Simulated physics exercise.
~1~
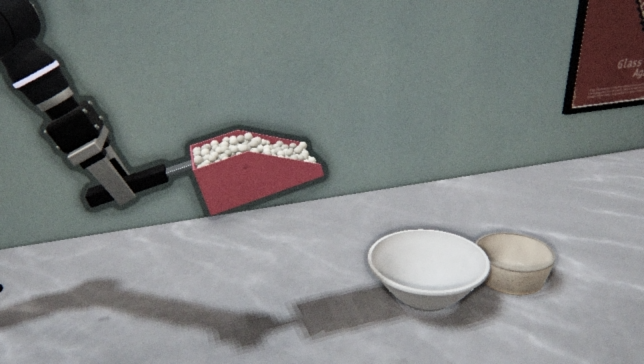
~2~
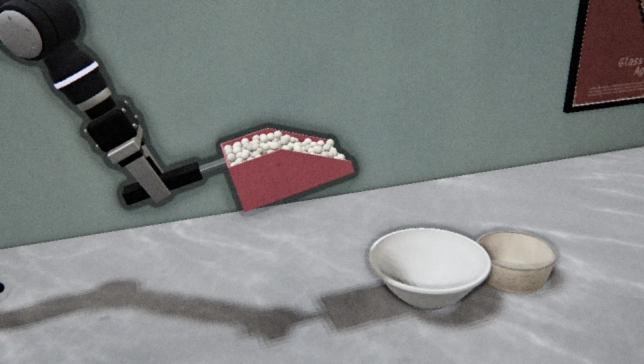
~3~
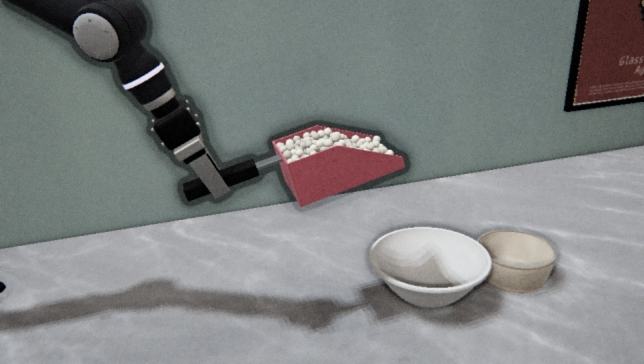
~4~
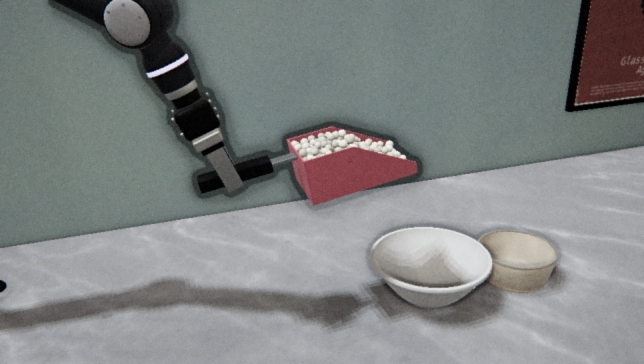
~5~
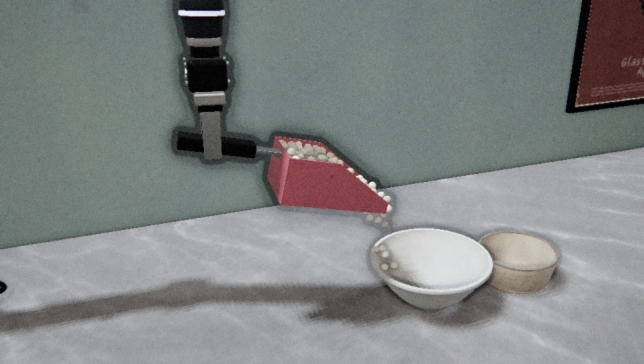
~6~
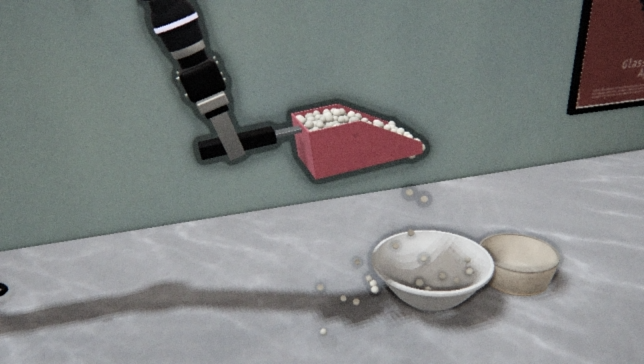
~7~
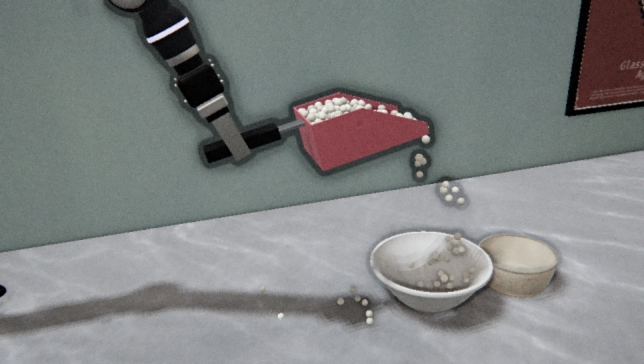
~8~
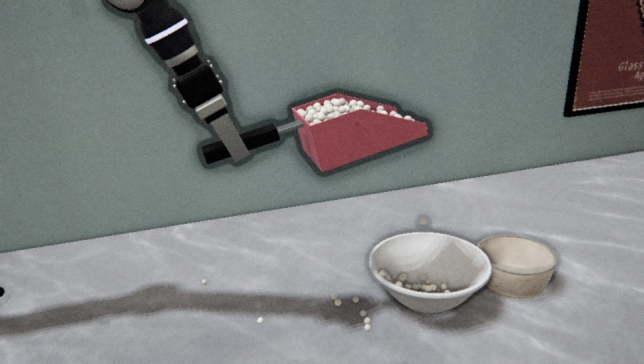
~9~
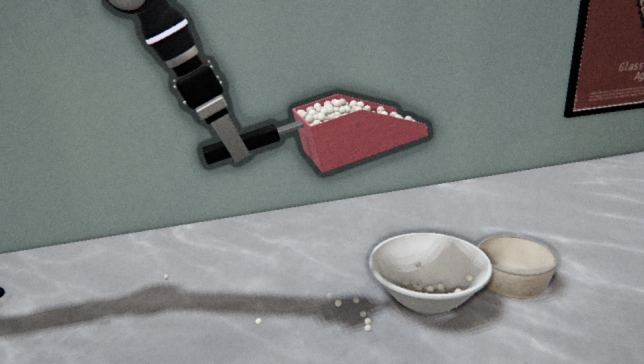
Robot arm moving a red scoop of white beads right, tipping some into a white bowl, scattering a few, then holding still.
